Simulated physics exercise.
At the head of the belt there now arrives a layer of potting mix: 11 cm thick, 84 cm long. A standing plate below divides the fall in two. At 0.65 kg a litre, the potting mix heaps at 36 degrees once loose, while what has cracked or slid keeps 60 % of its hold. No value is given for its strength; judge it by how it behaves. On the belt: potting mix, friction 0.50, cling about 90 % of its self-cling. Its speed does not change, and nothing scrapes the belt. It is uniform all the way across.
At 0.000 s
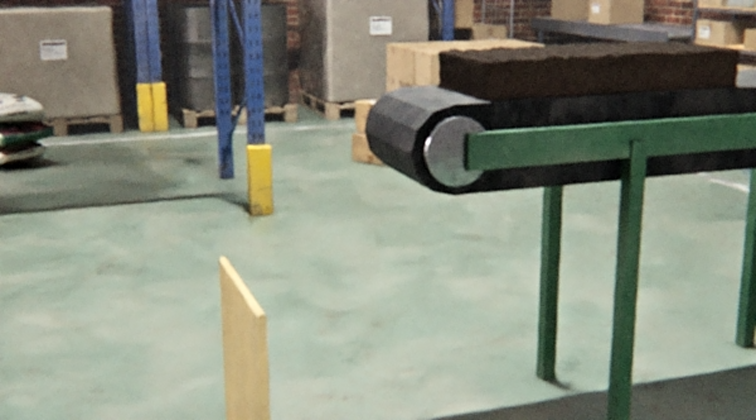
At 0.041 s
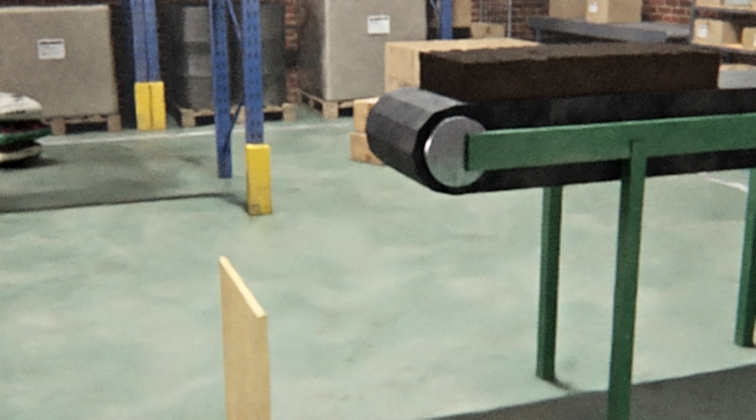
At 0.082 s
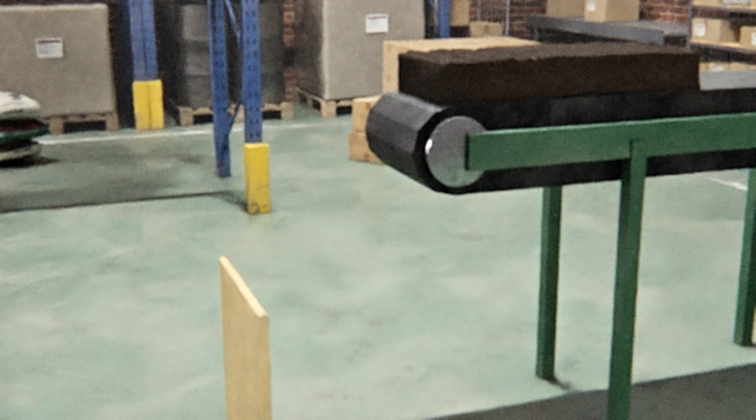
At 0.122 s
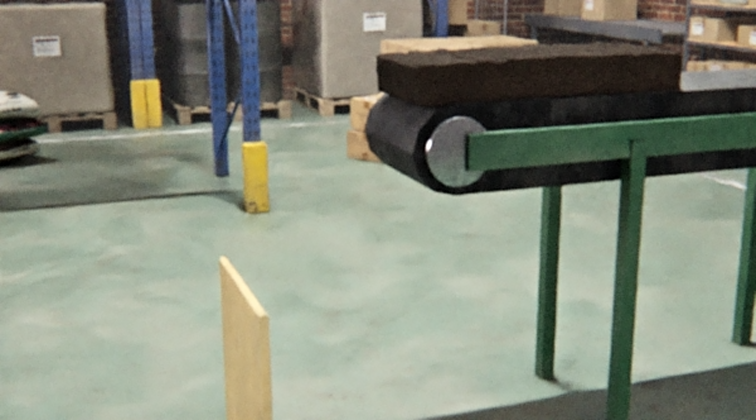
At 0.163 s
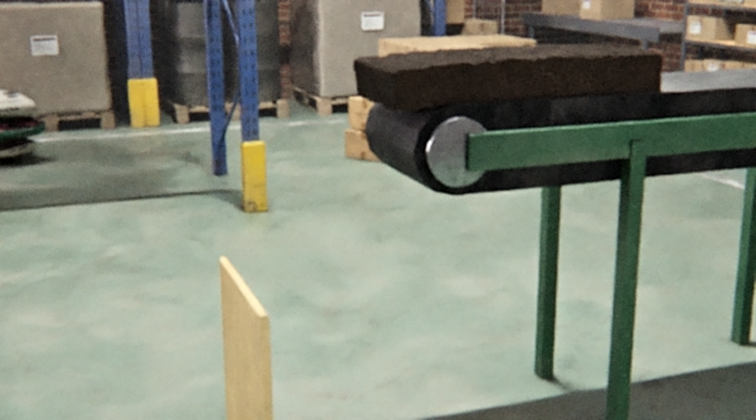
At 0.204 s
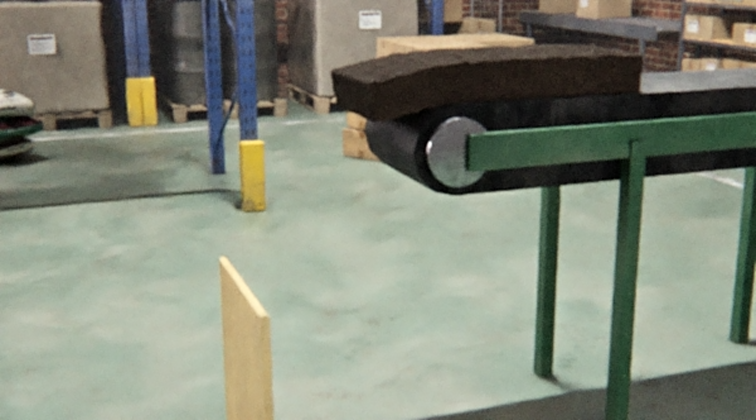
In a warehouse, a dark slab slides left on a conveyor, its front drooping past the roller.
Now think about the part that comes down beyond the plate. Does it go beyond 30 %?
Yes.
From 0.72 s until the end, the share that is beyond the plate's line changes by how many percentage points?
25 percent.
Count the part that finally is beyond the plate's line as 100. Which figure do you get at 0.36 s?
Share so far: Roughly 0 percent.
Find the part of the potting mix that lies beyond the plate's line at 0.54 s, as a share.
I reckon it's some 25 %.
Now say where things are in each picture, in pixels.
The first frame shows leading edge of the potting mix at (486, 79).
The second frame shows leading edge of the potting mix at (464, 80).
The third frame shows leading edge of the potting mix at (442, 82), 4 % of it past the top of the roller, in one piece.
The fourth frame shows leading edge of the potting mix at (420, 79), 12 % of it past the top of the roller, in one piece.
The fifth frame shows leading edge of the potting mix at (395, 80), 20 % of it past the top of the roller, in one piece.
The sixth frame shows leading edge of the potting mix at (370, 92), 28 % of it past the top of the roller, in one piece.
After 0.36 s, 0 % is beyond the plate's line.
After 0.54 s, 23 % is beyond the plate's line.
After 0.72 s, 46 % is beyond the plate's line.
After 0.90 s, 74 % is beyond the plate's line.
After 2.02 s, at the end, 74 % is beyond the plate's line.
